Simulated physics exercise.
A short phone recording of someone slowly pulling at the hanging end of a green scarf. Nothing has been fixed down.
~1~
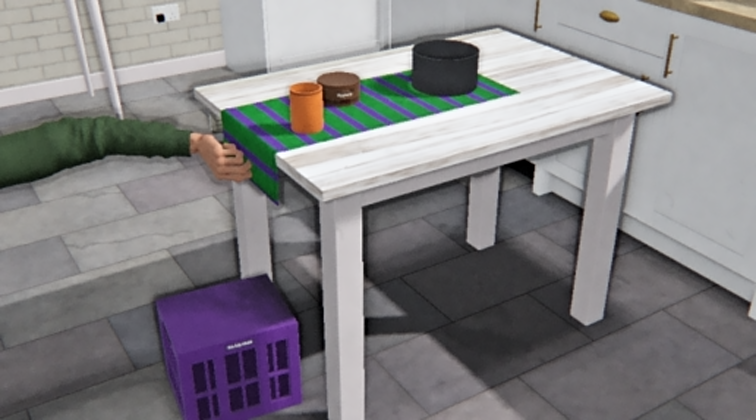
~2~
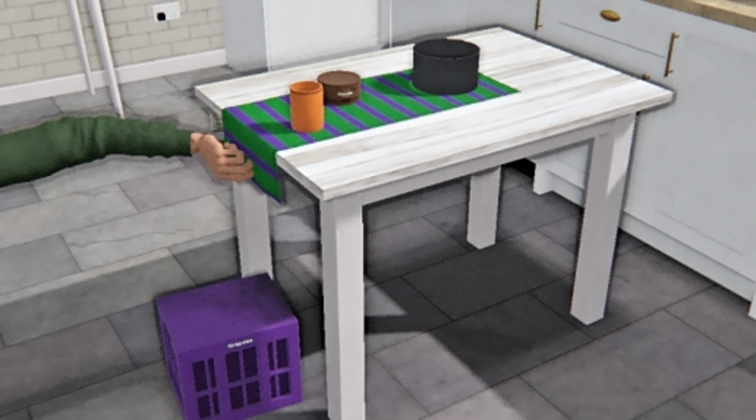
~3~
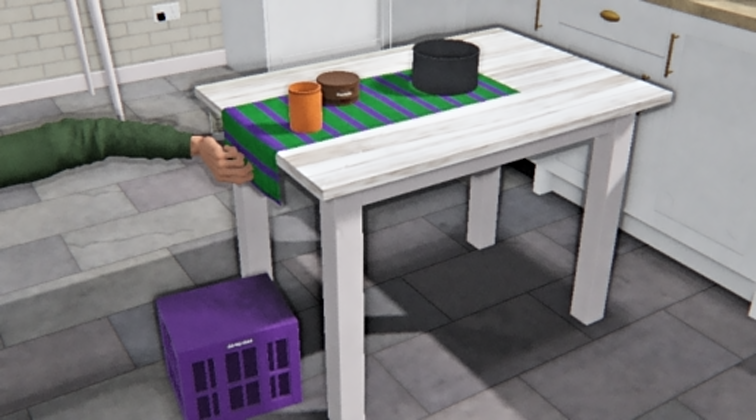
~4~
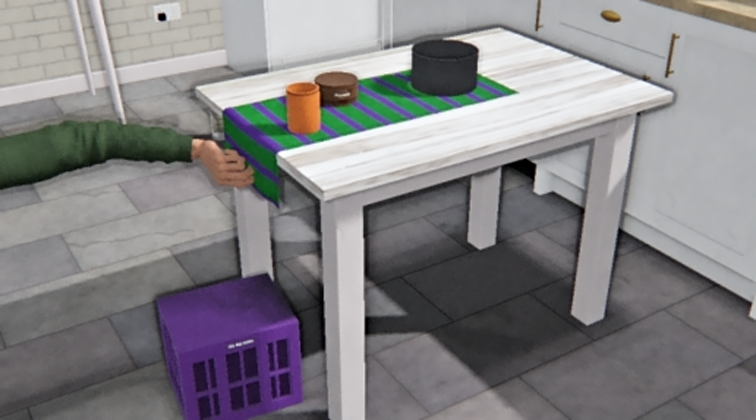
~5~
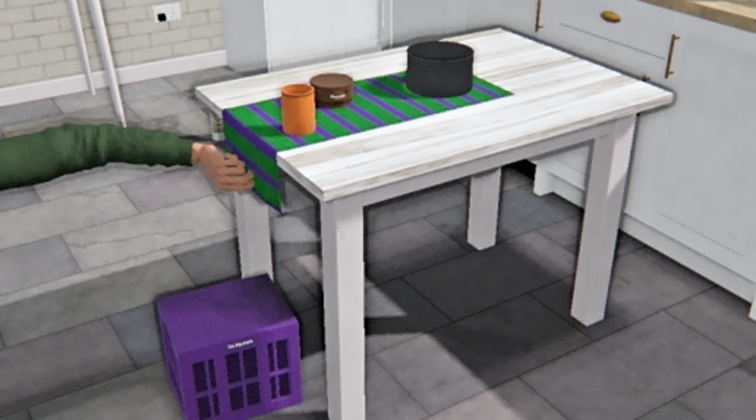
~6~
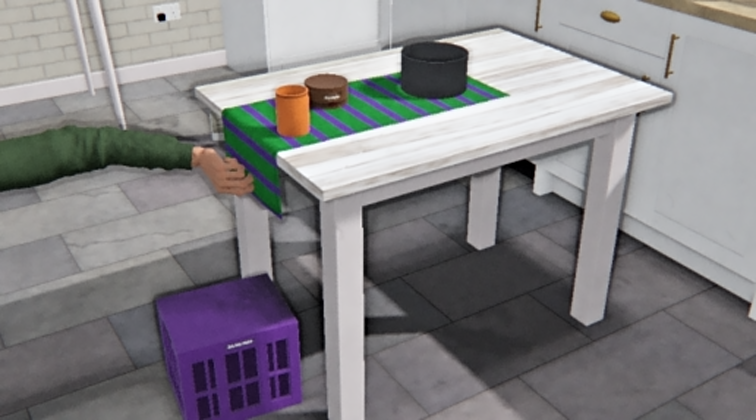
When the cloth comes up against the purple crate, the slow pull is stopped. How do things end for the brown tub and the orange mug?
They end like this: The brown tub has gone over, the orange mug has gone over.
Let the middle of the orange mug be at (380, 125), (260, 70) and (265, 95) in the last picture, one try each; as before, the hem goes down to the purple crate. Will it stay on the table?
It stays on top the first time, stays on top the second time and leaves the top the third time.
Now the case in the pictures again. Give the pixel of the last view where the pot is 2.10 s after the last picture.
(327, 93) or so.
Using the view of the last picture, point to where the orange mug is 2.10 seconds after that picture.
Roughly at (207, 305) in the last view.
Then, 0.68 s on from there, hem going down; tub carried along near (286, 100); mug over the edge.
Then, 1.46 s on from there, hem going down; tub carried along near (234, 114); mug down below near (207, 305).
Then, 2.10 s on from there, hem on the crate; tub down below near (206, 270); mug down below near (207, 305).
In the end, hem on the crate; tub down below near (206, 270); mug down below near (207, 305). The brown tub falls off and the orange mug goes over the edge.
